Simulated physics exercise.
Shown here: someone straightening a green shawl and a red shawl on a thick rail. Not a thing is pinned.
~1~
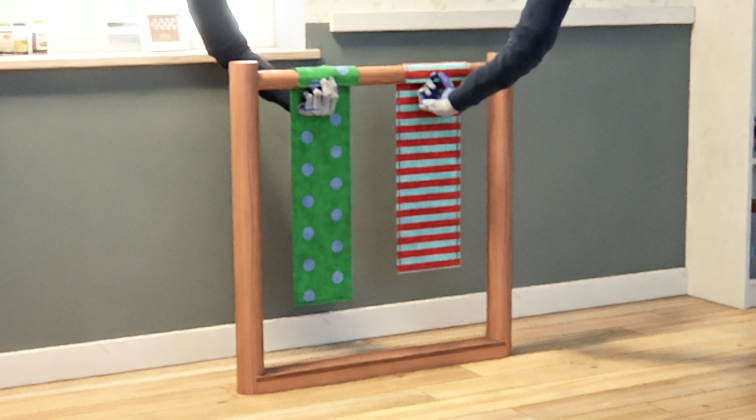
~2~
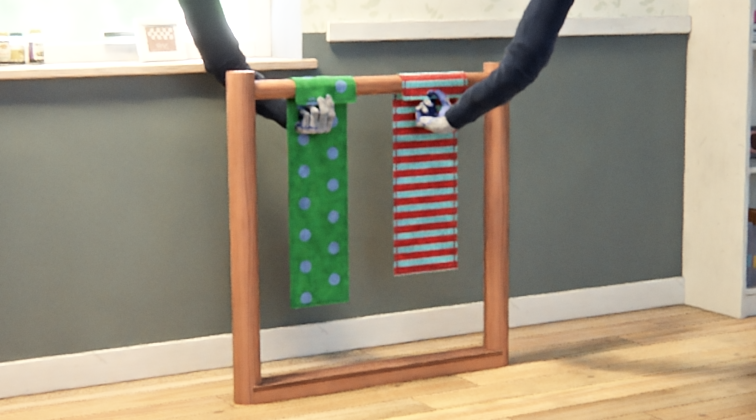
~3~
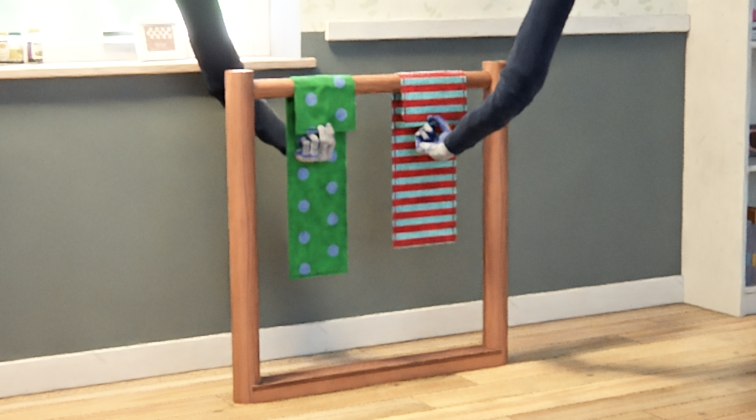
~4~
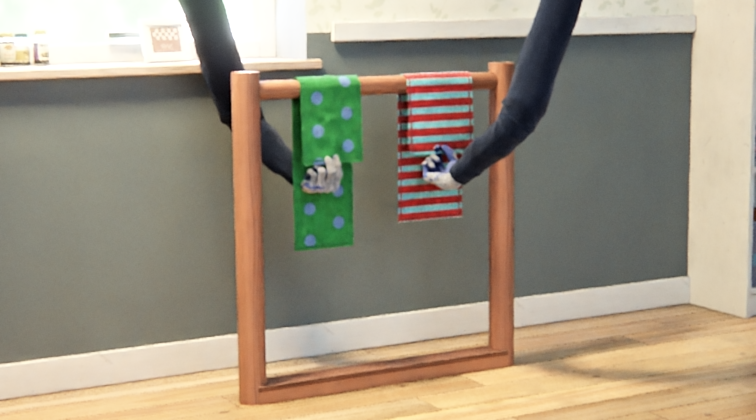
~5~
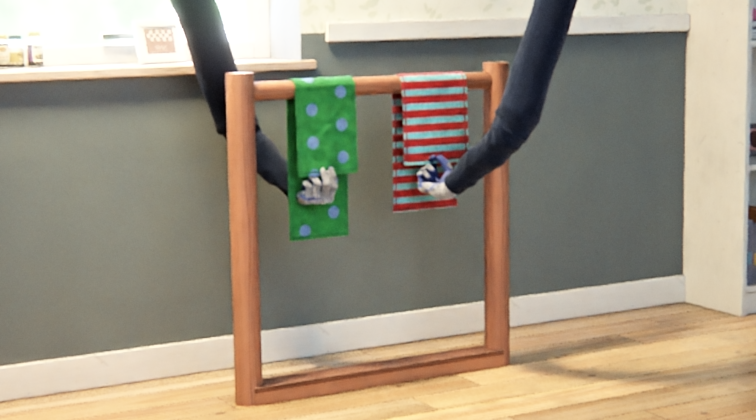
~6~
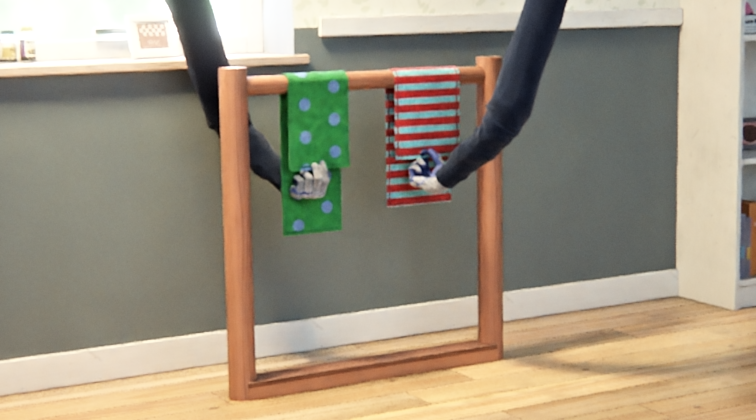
Room with wooden floor, two gloved hands drawing the short front ends of green dotted and red striped cloths down over a wooden rail.
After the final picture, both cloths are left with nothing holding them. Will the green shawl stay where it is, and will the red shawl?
Result: The green shawl stays where it is; the red shawl stays where it is.
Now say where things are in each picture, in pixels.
In the first picture, green shawl front hem (344, 80), back hem (338, 297); red shawl front hem (422, 77), back hem (414, 267).
In the second picture, green shawl front hem (341, 99); red shawl front hem (419, 95).
In the third picture, green shawl front hem (341, 127); red shawl front hem (419, 121).
In the fourth picture, green shawl front hem (348, 158); red shawl front hem (426, 150).
In the fifth picture, green shawl front hem (343, 169); red shawl front hem (421, 160).
In the sixth picture, green shawl front hem (335, 163), back hem (327, 227), front over half the back; red shawl front hem (412, 154), back hem (404, 202), front over half the back.
Then, 0.36 s after the last picture, green shawl still hanging; red shawl still hanging.
At rest, green shawl still hanging; red shawl still hanging. The green shawl keeps its place and the red shawl stays on.
